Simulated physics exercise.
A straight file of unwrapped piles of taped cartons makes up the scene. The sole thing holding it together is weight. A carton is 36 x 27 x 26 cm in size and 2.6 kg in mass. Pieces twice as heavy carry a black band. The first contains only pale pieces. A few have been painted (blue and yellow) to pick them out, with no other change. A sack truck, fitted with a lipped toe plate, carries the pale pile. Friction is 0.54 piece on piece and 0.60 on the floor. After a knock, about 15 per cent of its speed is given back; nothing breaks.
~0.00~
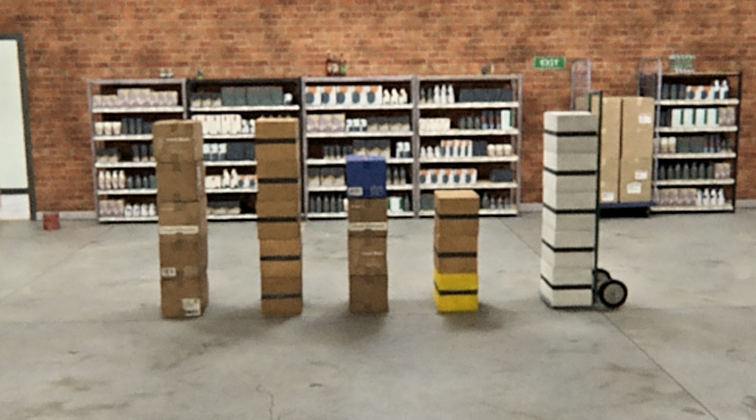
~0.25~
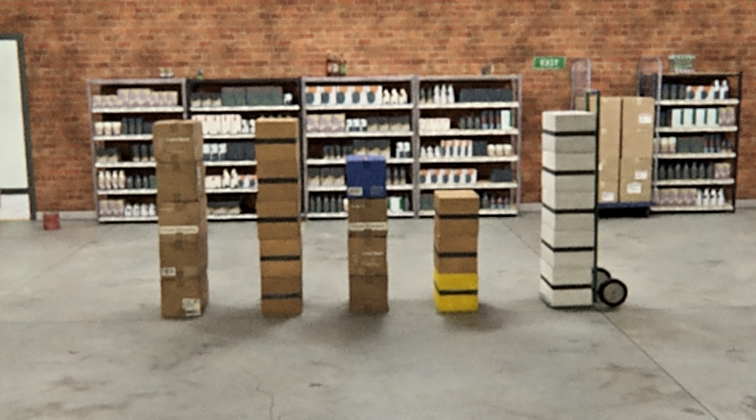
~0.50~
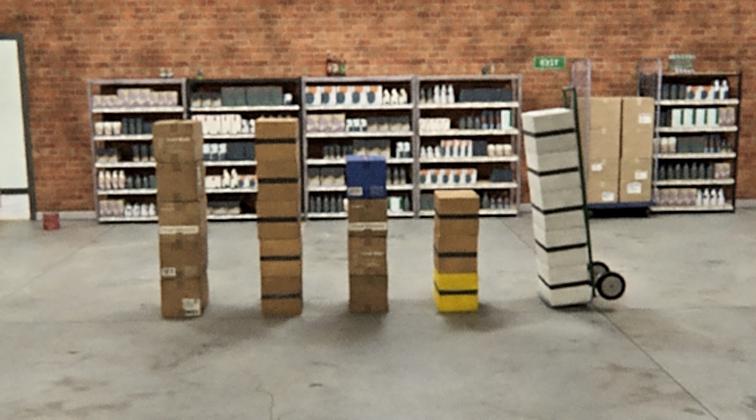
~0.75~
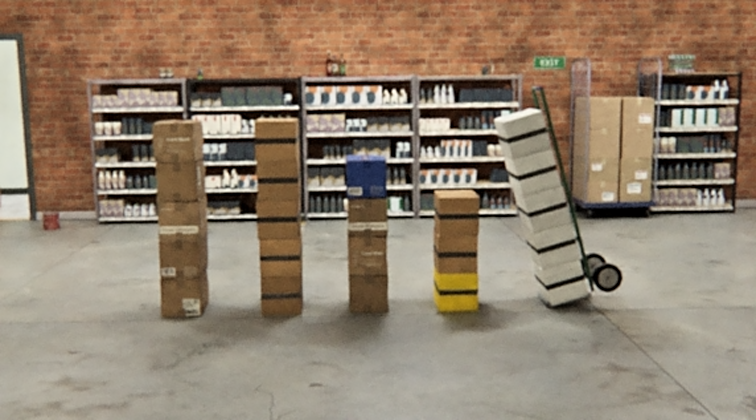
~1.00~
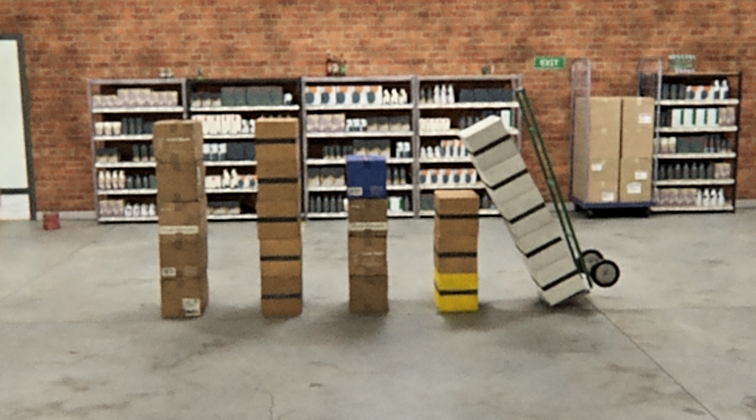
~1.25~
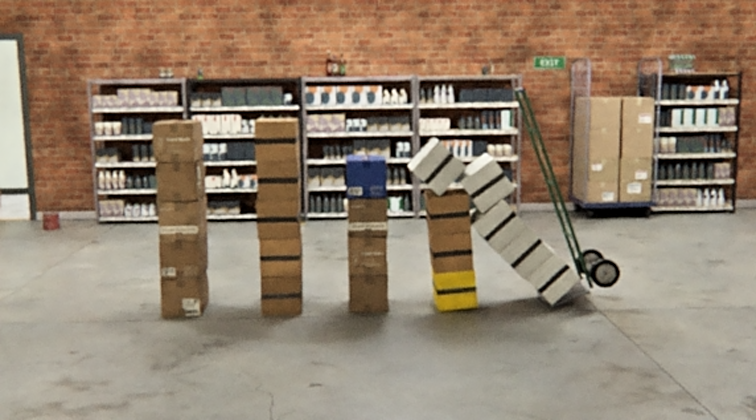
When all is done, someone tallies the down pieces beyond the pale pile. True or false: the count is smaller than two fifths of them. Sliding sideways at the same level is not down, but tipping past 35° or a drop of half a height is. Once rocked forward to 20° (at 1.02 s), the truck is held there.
False.
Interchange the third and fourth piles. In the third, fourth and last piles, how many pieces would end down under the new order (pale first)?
Pile by pile, you'd see third at 5, fourth at 4 and last at 5 down.
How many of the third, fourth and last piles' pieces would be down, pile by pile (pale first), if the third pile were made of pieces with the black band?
Down by pile: Third 4, fourth 5, last 5.
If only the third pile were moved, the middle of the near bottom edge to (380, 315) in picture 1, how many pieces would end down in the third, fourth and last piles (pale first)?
Third 4, fourth 5, last 5 down.
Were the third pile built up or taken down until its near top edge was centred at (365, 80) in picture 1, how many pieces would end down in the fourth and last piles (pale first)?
Result: Fourth pile 4, last pile 4.
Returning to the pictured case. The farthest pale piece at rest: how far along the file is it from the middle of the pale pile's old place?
I'd put it at close to 190 cm.
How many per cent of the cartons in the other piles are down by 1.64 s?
It's 0 percent at that point.
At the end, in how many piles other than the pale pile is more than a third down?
In total, 4.
By 1.64 s, 5 of the pale pile down; none of the 17 other cartons down, 5 disturbed; yellow carton tilted 25°; blue carton moved 11 cm.
By 2.54 s, 5 of the pale pile down; 3 of the 17 other cartons down; yellow carton tilted 46°; blue carton tilted 23°.
By 3.38 s, 5 of the pale pile down; 16 of the 17 other cartons down; yellow carton tilted 46°; blue carton tilted 33°, 19 cm lower.
By 3.82 s, 5 of the pale pile down; 16 of the 17 other cartons down; yellow carton tilted 46°; blue carton tilted 36°, 42 cm lower.
When it is over (5.3 s), 5 of the pale pile down; 16 of the 17 other cartons down; blue carton on its side; yellow carton tilted 46°. That is 94 per cent. In pixels of the last frame, middles, blue carton near (181, 254), yellow carton near (436, 278).
